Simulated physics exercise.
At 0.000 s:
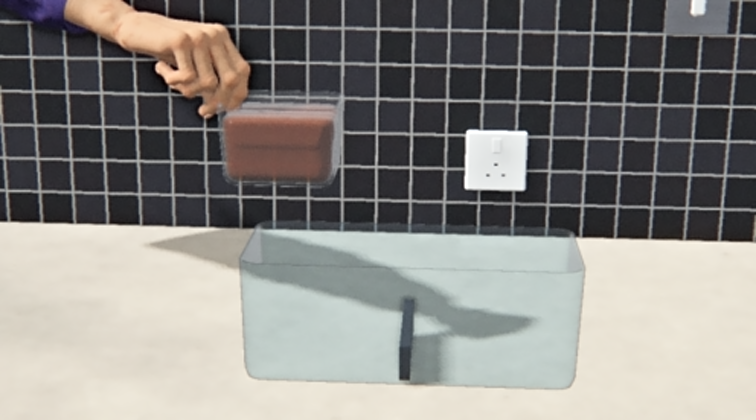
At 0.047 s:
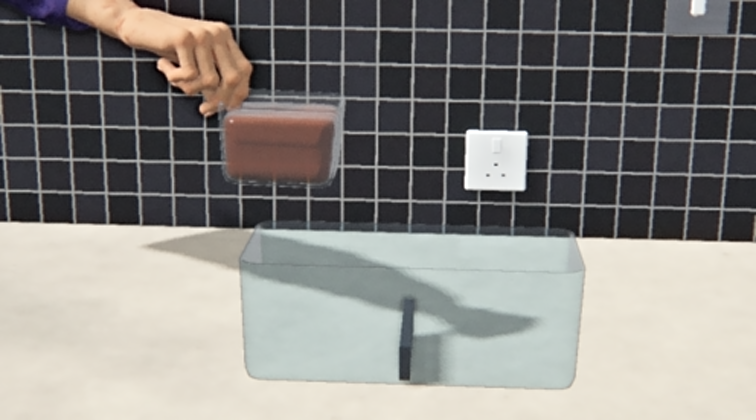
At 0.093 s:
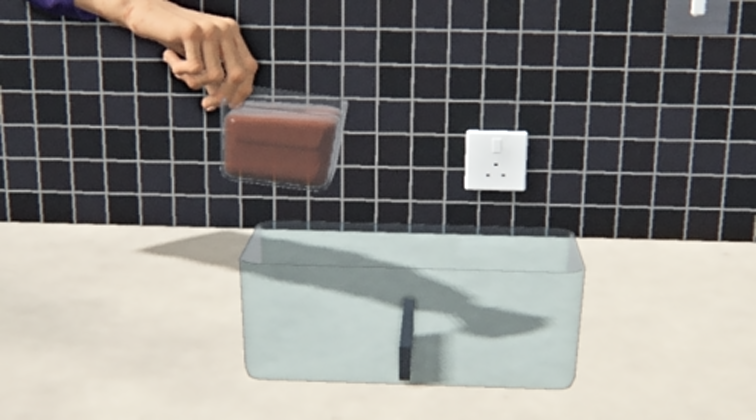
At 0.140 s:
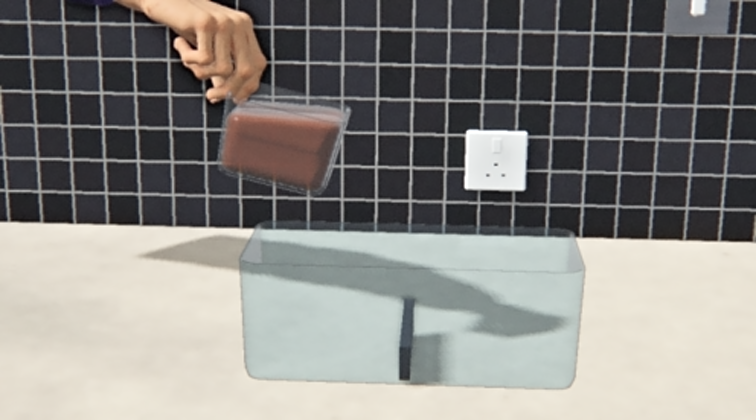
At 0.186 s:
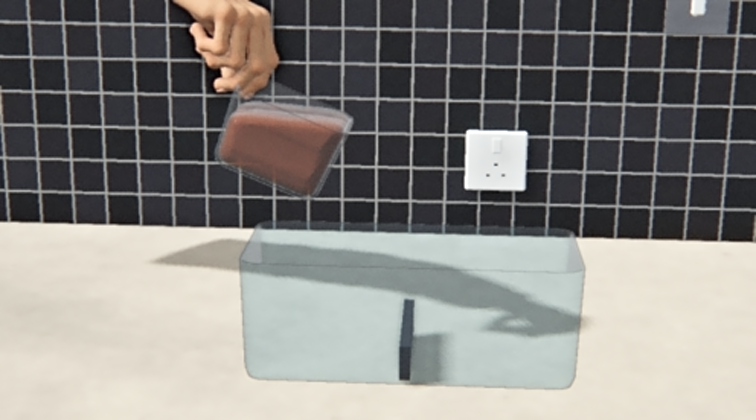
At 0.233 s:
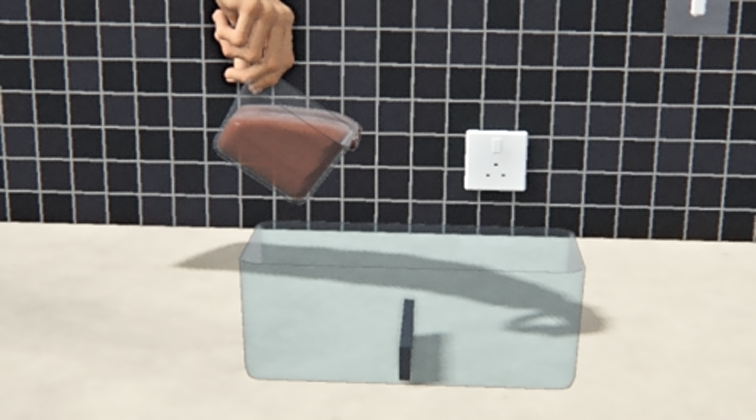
A clear food box of reddish-brown tea, held by a hand above the left side of an empty long basin, starts out level and barely moves at first. The hand then shifts right as the box tilts steadily further to the right, the tea gathering toward its lowered corner.
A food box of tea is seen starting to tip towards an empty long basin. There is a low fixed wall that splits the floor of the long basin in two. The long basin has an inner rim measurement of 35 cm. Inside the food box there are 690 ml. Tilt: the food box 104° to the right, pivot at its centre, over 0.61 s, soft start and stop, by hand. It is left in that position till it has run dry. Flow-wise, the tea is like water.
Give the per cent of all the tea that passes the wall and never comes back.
I would say 41 percent.
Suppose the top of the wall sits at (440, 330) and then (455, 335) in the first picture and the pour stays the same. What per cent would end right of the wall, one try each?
Result: 15 per cent, then 25 per cent.
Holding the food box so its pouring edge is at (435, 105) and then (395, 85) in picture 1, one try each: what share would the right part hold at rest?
I'd expect close to 85 per cent and then close to 90 per cent.
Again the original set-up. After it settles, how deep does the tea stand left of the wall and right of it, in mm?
Left 18 mm, right 12 mm.
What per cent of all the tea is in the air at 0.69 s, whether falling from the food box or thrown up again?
It comes to some 5 percent of the total.
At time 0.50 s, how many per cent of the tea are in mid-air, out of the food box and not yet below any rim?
Around 32 in a hundred.
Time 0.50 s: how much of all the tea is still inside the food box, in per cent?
Roughly 30 %.
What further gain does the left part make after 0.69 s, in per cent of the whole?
Near 9 in a hundred.
After 0.50 s the tilt is 95° and 29 per cent is still to pour, 17 is left of the wall and 21 right of it.
After 0.69 s the tilt is 104° and 5 per cent is still to pour, 50 is left of the wall and 40 right of it.
After 0.89 s the tilt is 104° and 0 per cent is still to pour, 57 is left of the wall and 40 right of it.
After 1.11 s the tilt is 104° and 0 per cent is still to pour, 58 is left of the wall and 41 right of it.
In the end 58 per cent lies left of the wall, 41 right of it and 1 outside.
